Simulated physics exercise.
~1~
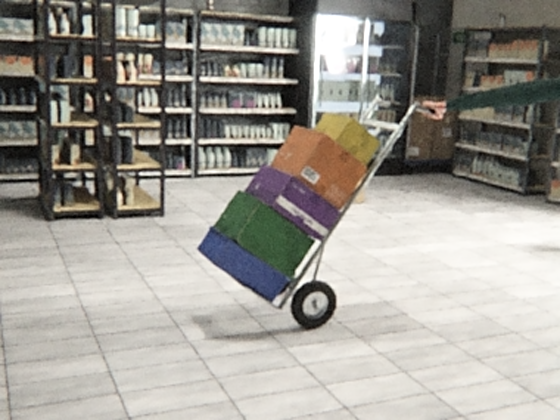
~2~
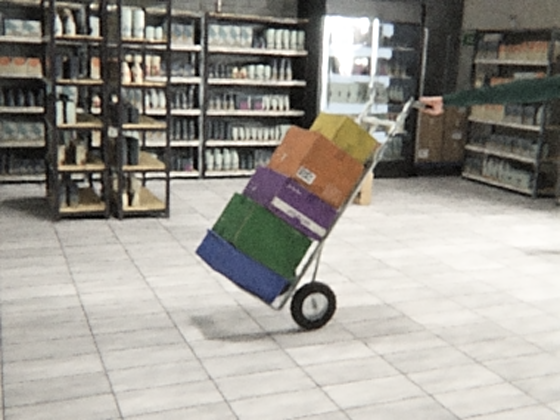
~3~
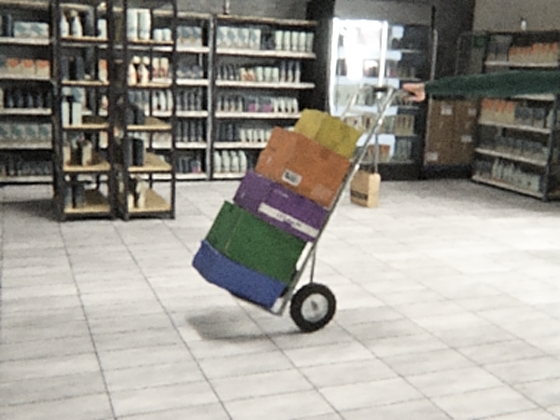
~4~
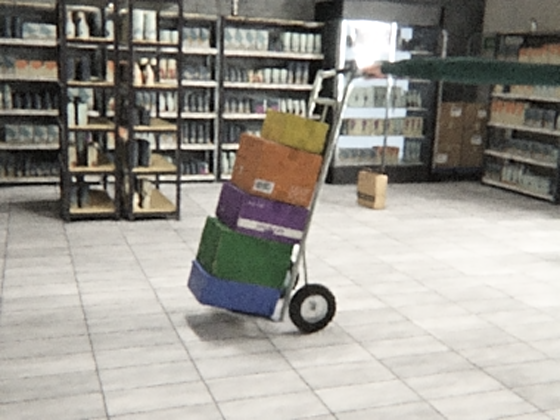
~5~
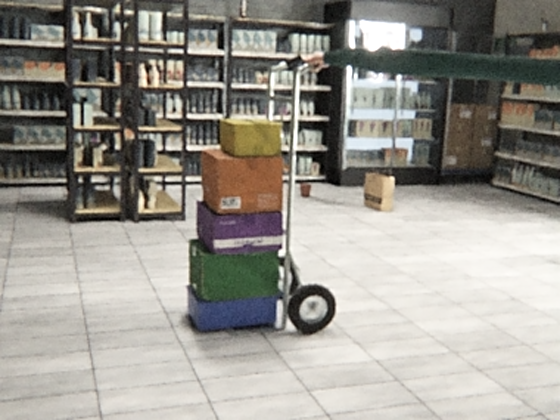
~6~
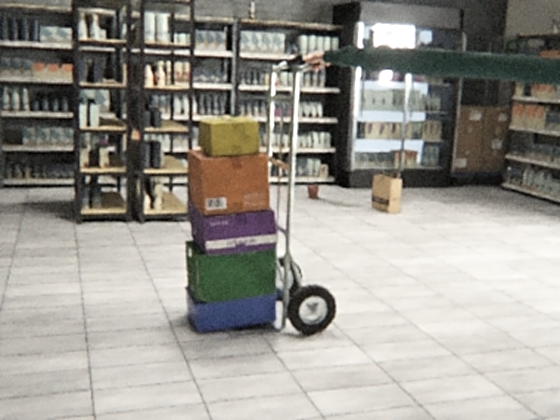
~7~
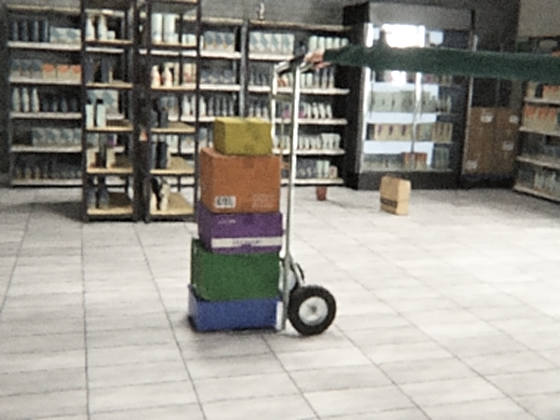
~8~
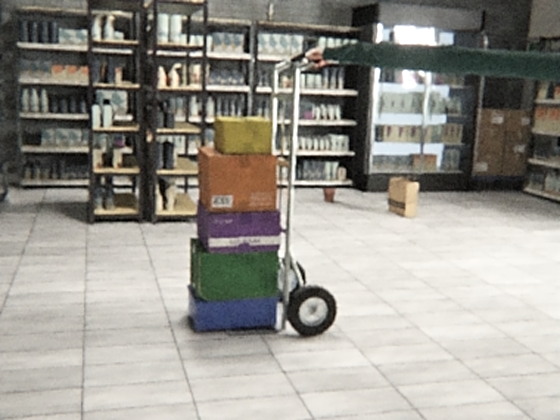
A two-wheeled hand truck stands tilted back to the right on the pale tiled floor of a store, seen from the side, with stocked shelves and a lit glass-doored cooler behind. It carries a stack of five boxes, blue at the bottom, then green, purple, orange and a small yellow one on top. A hand at the end of a dark green sleeve holds the handle from the right. The arm pushes the truck upright, swinging the stack leftward until the plate meets the floor. The boxes wobble slightly, then rest still stacked, the hand still on the handle.
